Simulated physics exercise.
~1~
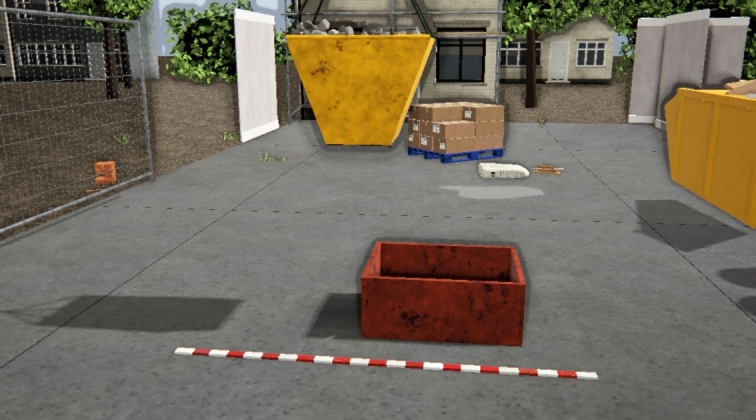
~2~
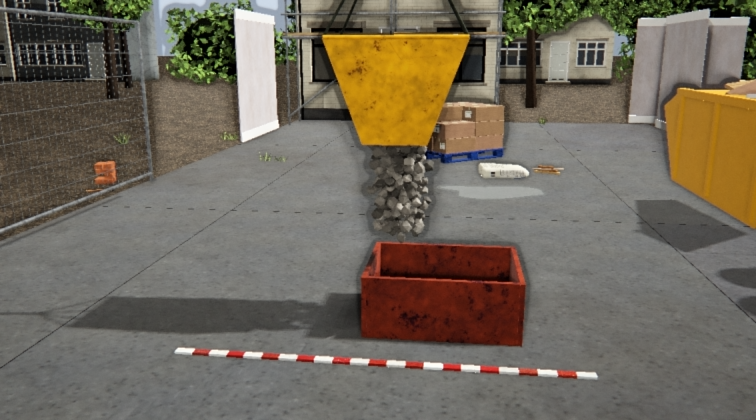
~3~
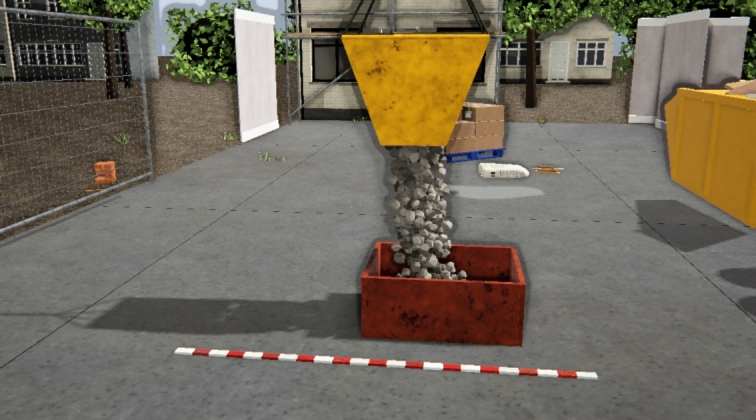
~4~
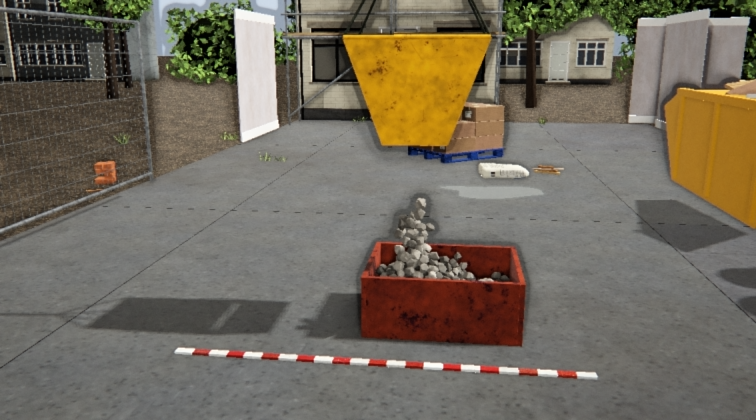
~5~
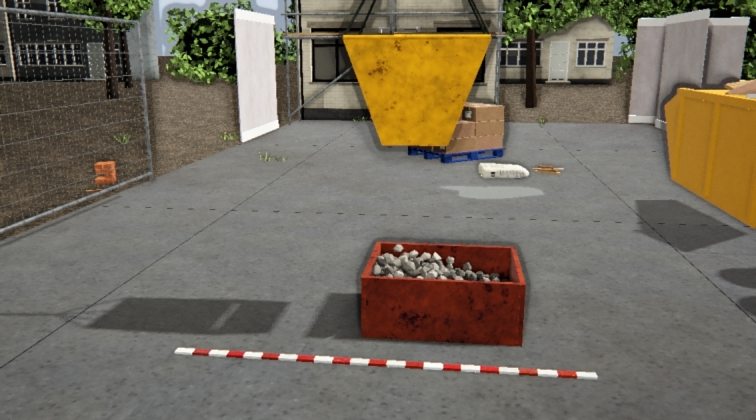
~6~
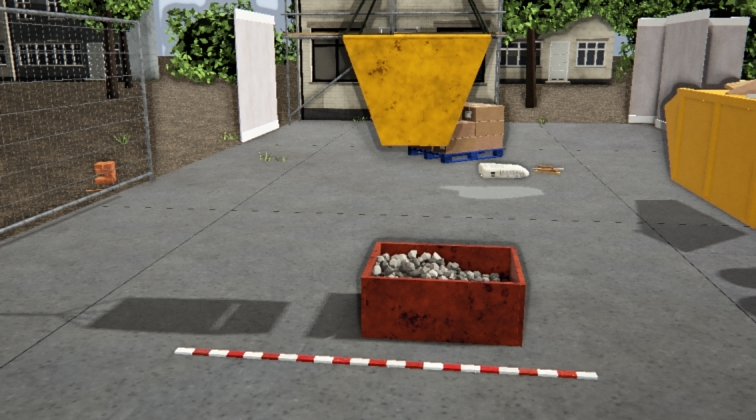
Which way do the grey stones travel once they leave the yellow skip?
The stones move down from the bottom of the skip and land in the red bin.
A yellow skip moves right and drops grey stones, which settle in a red bin.
